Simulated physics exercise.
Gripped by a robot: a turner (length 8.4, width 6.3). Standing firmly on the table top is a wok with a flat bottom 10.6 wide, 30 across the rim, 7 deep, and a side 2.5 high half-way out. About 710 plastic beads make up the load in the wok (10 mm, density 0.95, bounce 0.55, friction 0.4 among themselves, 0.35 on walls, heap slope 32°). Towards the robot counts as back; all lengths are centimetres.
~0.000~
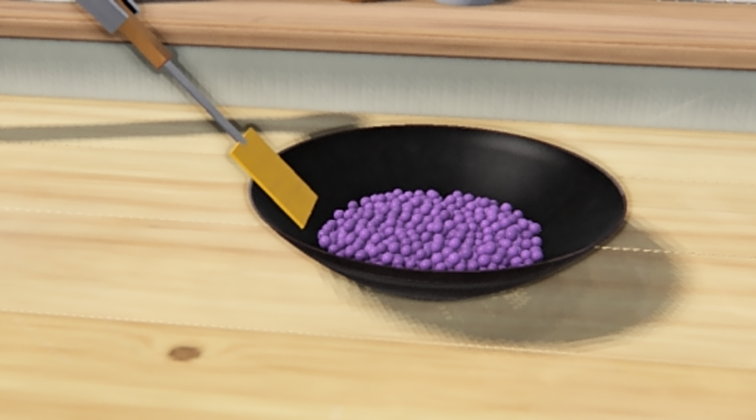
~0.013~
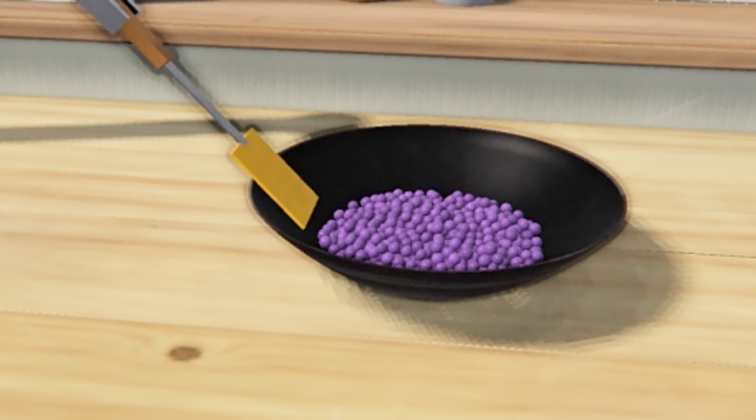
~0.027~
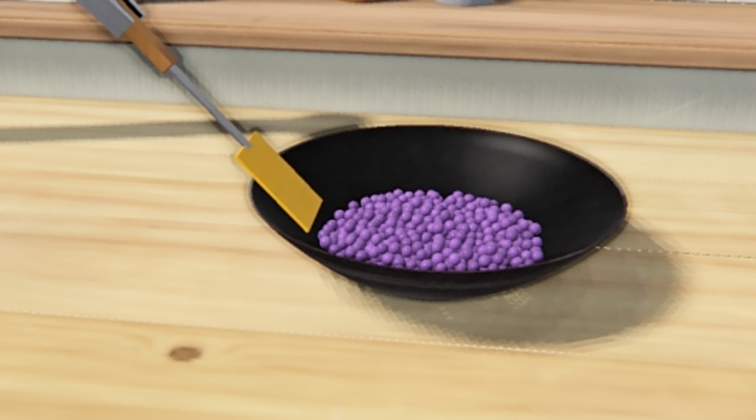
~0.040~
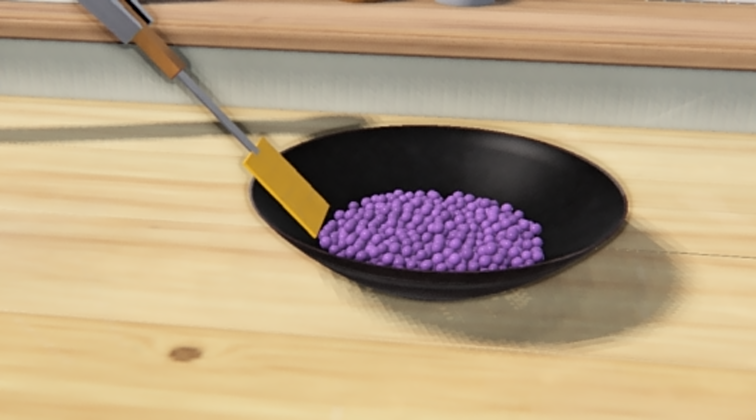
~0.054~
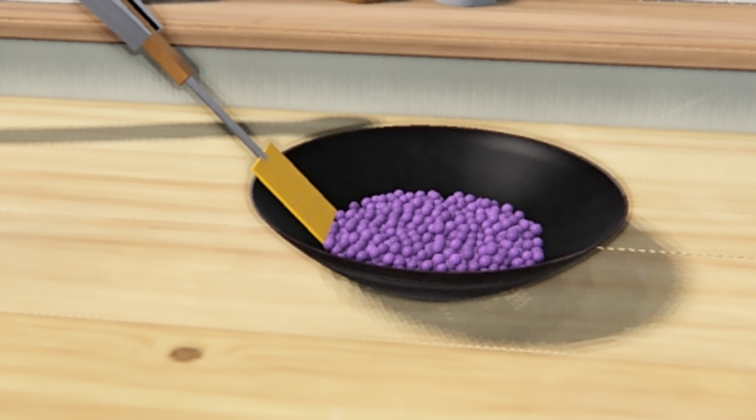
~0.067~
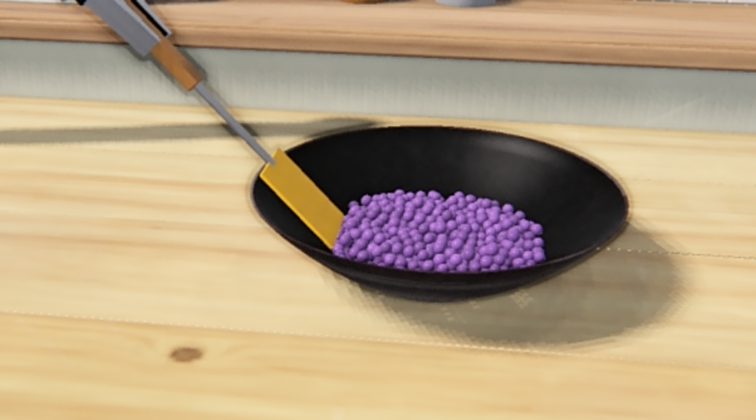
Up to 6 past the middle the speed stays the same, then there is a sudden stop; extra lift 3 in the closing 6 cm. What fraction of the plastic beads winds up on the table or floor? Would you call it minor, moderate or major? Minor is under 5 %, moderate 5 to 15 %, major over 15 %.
I would call it minor.
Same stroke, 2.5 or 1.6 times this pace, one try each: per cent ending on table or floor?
About 10 and 0 per cent.
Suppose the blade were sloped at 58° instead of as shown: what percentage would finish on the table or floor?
That gives about 0 in a hundred.
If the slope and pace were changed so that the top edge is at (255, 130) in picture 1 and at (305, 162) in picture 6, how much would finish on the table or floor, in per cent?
I'd put it at roughly 0 per cent.
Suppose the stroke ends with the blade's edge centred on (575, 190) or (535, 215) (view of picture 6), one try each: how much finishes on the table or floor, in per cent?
I'd say roughly 15 per cent, then roughly 0 per cent.
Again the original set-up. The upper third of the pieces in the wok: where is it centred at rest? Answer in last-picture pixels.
Approximately at pixel (532, 226).
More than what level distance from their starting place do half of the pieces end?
Some 3 cm.
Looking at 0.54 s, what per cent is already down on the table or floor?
I'd put it at around 0 per cent.
After 0.18 s, sloping 47°, highest piece 4 above the table; 712 in the wok.
After 0.29 s, sloping 47°, highest piece 5 above the table; 712 in the wok.
After 0.54 s, sloping 47°, highest piece 6 above the table; 712 in the wok.
After 1.59 s, sloping 47°, highest piece 6 above the table; 712 in the wok.
At rest, 712 in the wok. That is 0 % on the table or floor.
